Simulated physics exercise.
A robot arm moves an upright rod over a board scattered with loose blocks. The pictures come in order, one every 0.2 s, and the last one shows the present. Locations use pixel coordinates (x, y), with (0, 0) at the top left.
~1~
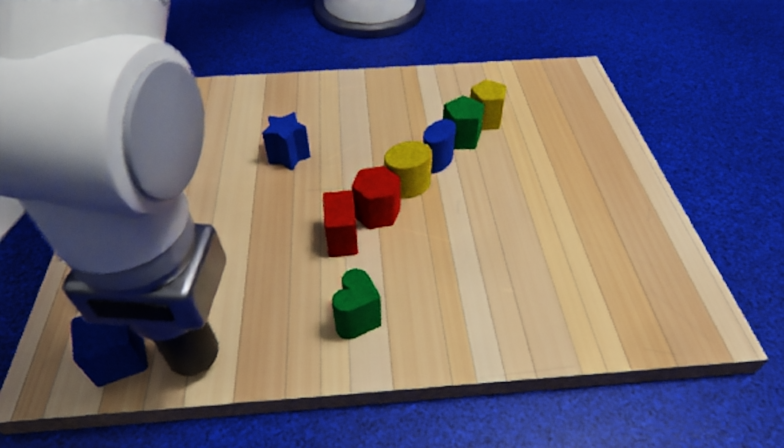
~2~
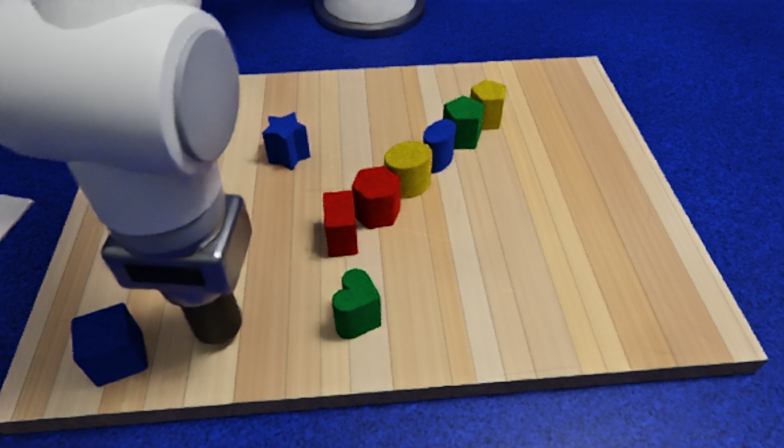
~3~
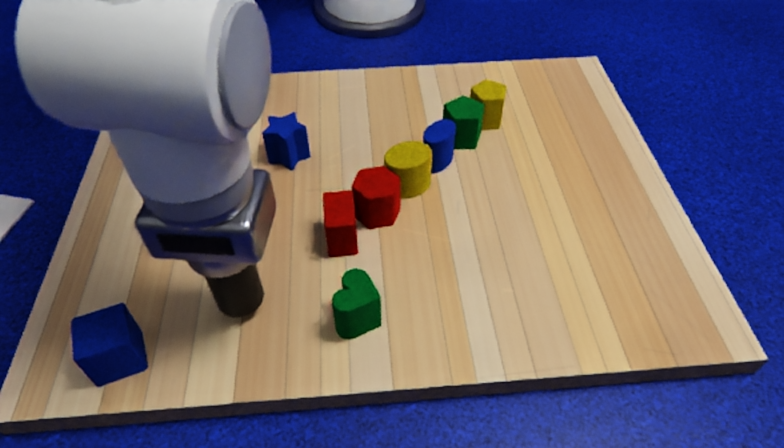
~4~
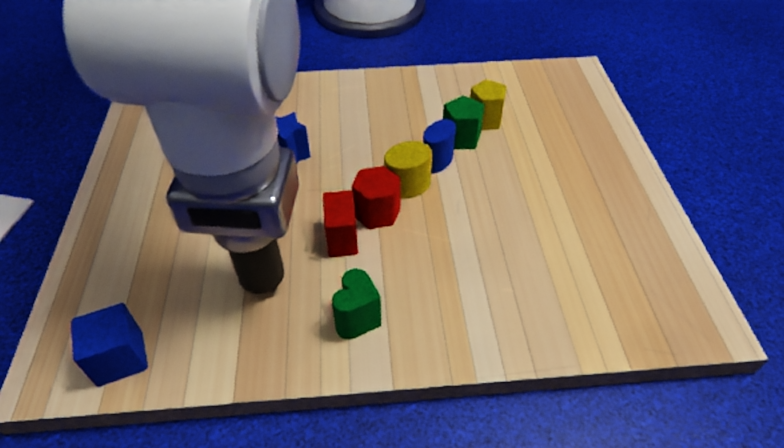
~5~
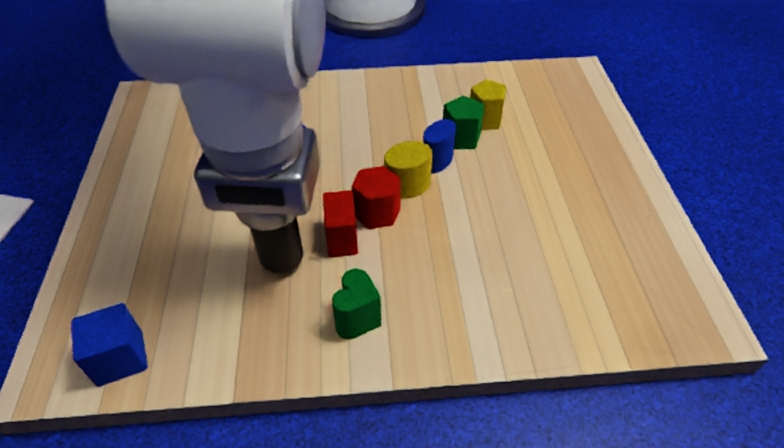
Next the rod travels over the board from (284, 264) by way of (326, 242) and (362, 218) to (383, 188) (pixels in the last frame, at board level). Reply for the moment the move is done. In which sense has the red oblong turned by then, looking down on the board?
From above, counter-clockwise.
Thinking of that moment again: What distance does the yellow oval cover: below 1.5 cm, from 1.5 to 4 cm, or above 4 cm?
It falls in the over 4 cm band.
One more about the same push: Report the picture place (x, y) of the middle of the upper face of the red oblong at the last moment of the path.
(411, 143)
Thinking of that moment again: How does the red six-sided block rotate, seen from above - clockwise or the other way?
It twists against the clock when seen from above.
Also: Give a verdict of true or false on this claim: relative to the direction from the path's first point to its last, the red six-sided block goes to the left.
This is true.
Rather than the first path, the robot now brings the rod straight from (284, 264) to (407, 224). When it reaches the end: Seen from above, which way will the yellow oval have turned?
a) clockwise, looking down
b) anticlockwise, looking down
I'll go with a - clockwise, looking down.
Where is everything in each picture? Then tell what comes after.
In the first frame, rod's lower end at (194, 353); red oblong at (339, 208); red six-sided block at (376, 181); yellow oval at (408, 154); blue oval at (440, 130).
In the second frame, rod at (218, 323); blocks still.
In the third frame, rod at (241, 298); blocks still.
In the fourth frame, rod at (262, 275); blocks still.
In the fifth frame, rod at (282, 255); red oblong at (339, 208); red six-sided block at (376, 181); yellow oval at (408, 154); blue oval at (440, 130).
The first path, step by step. One third of the way, rod at (325, 232); red oblong at (356, 198), turned 30° anticlockwise; red six-sided block at (380, 175); yellow oval at (413, 151); blue oval at (442, 129).
Two thirds of the way, rod at (362, 209); red oblong at (391, 169), turned 55° anticlockwise; red six-sided block at (396, 144), turned 20° anticlockwise; yellow oval at (435, 136), turned 100° clockwise; blue oval at (464, 127), turned 70° anticlockwise.
At the end, rod at (382, 179); red oblong at (411, 143), turned 45° anticlockwise; red six-sided block at (410, 116), turned 35° anticlockwise; yellow oval at (446, 131), turned 130° clockwise; blue oval at (480, 128), turned 70° anticlockwise.
